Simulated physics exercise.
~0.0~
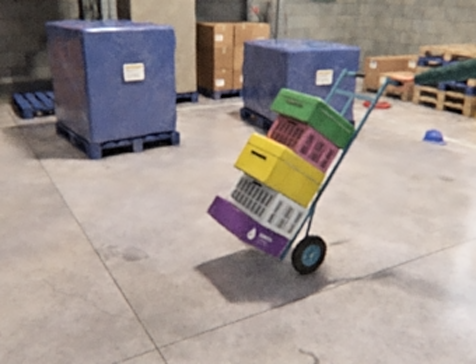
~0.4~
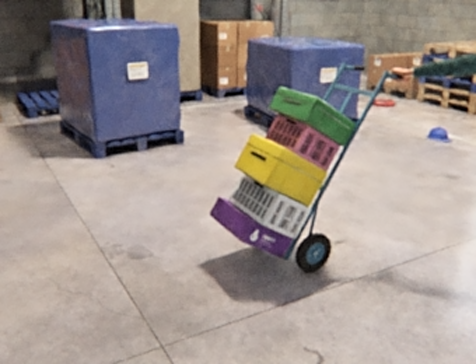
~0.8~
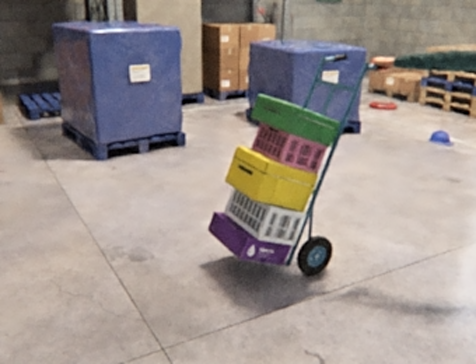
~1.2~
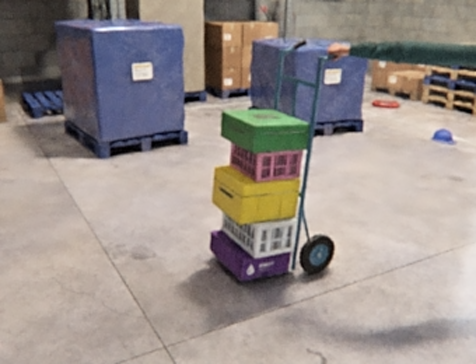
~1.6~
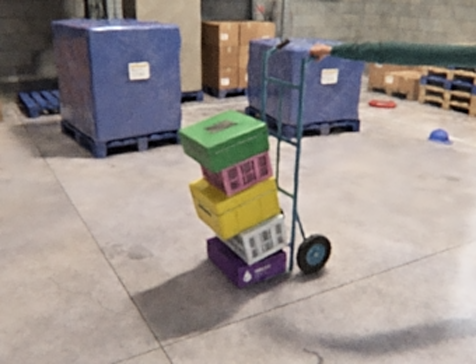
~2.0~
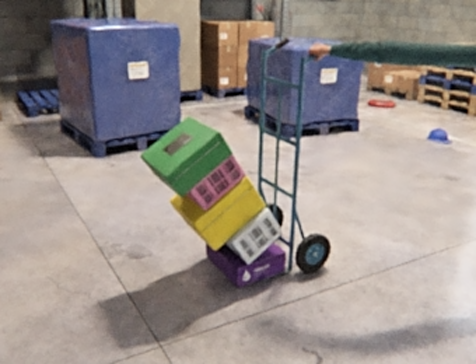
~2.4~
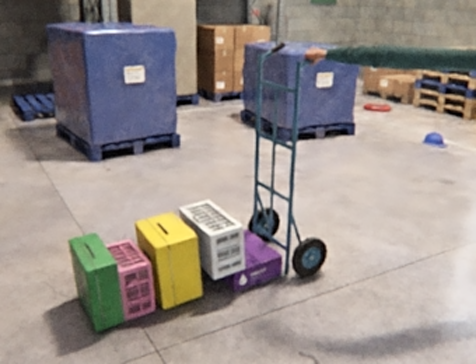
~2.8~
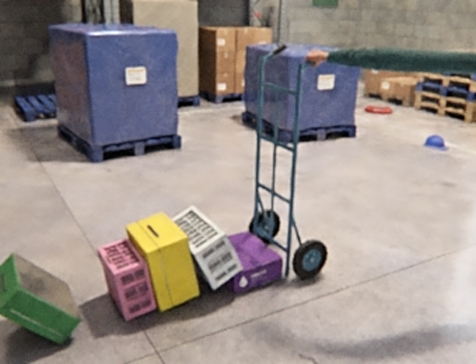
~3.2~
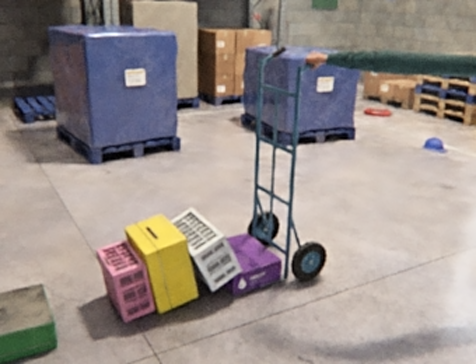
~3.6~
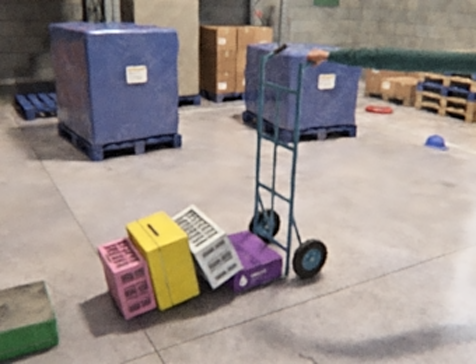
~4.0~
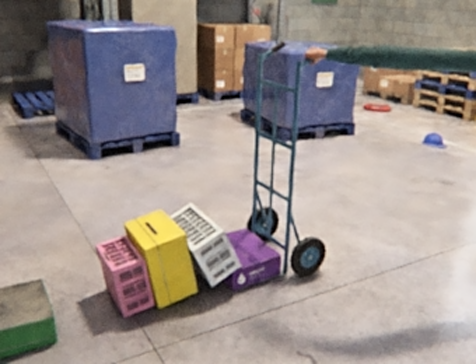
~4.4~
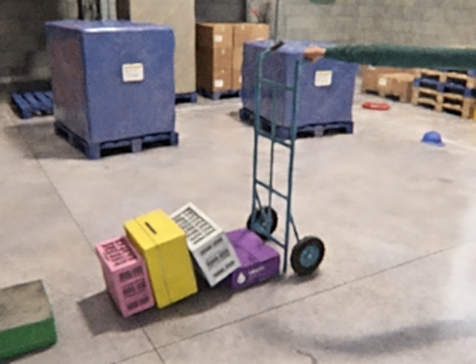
Stacked colourful boxes on a hand truck toppling left as it swings upright, green one tumbling away, the rest settling in a leaning row.
